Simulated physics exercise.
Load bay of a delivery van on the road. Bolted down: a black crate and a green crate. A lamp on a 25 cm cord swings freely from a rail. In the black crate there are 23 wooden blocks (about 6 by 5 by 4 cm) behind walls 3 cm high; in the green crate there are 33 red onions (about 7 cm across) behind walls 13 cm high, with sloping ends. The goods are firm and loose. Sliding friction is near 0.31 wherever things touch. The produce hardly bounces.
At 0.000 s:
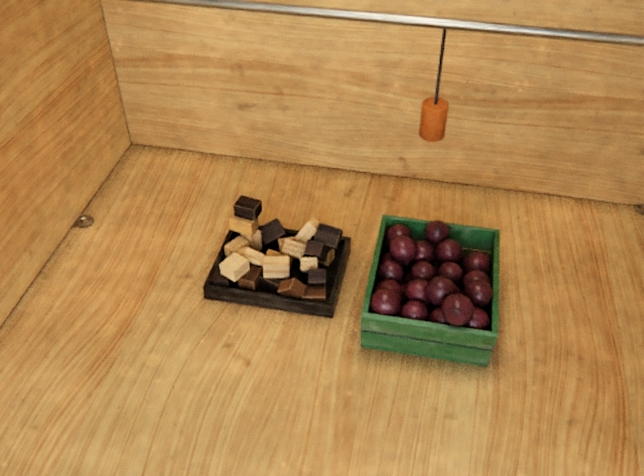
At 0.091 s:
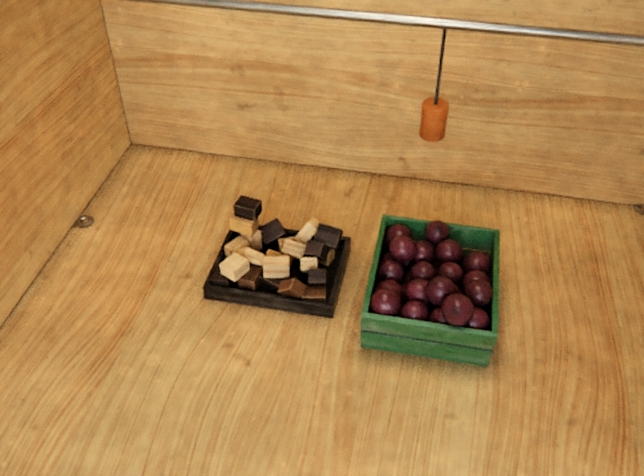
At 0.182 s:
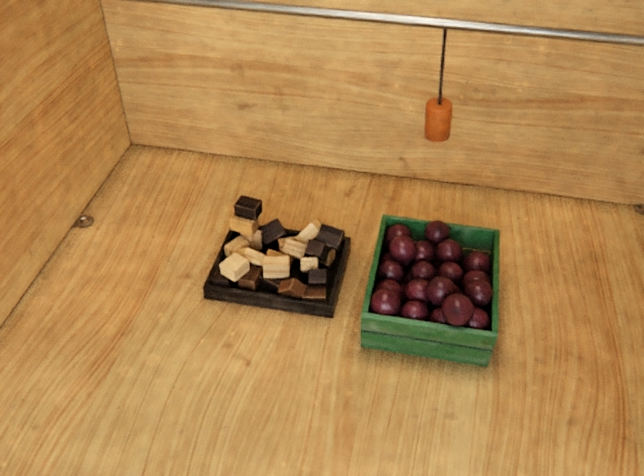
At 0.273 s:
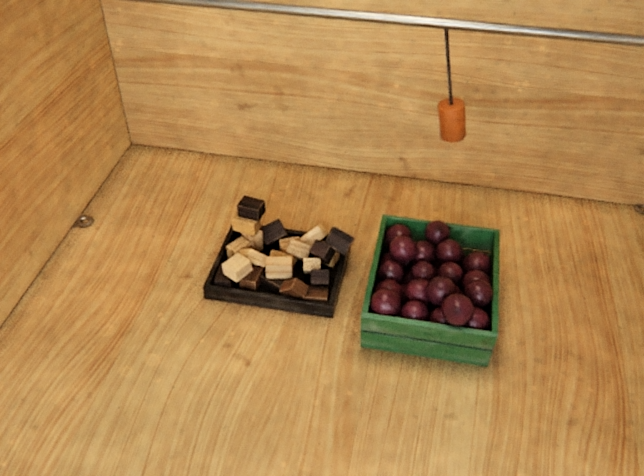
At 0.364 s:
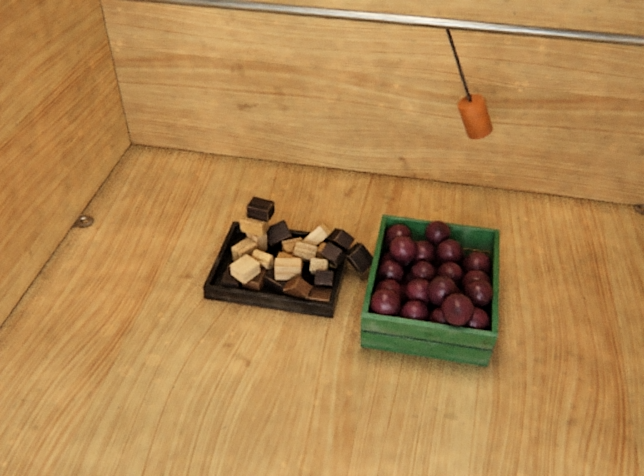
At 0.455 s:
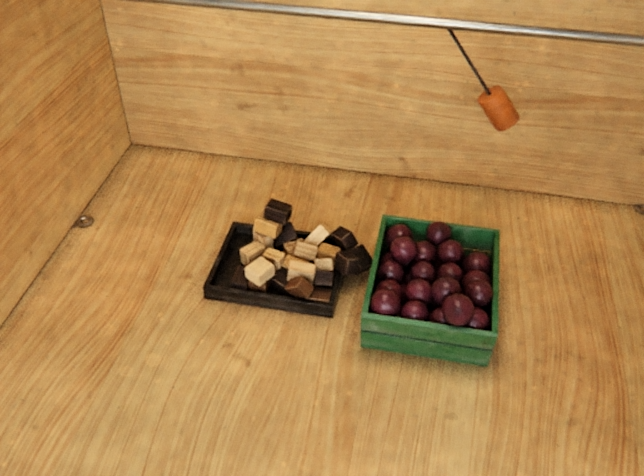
In a wood-lined load bay, a hanging orange lamp swings to the right while loose wooden blocks slide rightward in a low black crate, a couple passing over its edge beside a green crate of dark red balls that stays still.
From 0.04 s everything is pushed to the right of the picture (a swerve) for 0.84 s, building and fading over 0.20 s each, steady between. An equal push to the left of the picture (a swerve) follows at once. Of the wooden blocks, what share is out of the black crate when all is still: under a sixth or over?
More than a sixth of the wooden blocks leave the black crate.
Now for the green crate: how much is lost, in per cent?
Green crate 5 per cent.
After 0.75 s, 4 of 23 out of the black crate and 0 of 33 out of the green crate.
After 1.13 s, 6 of 23 out of the black crate and 1 of 33 out of the green crate.
After 1.65 s, 7 of 23 out of the black crate and 1 of 33 out of the green crate.
When it is over (at 2.32 s), 7 of 23 out of the black crate and 1 of 33 out of the green crate. Asked share, 7 of 23, 30 per cent.
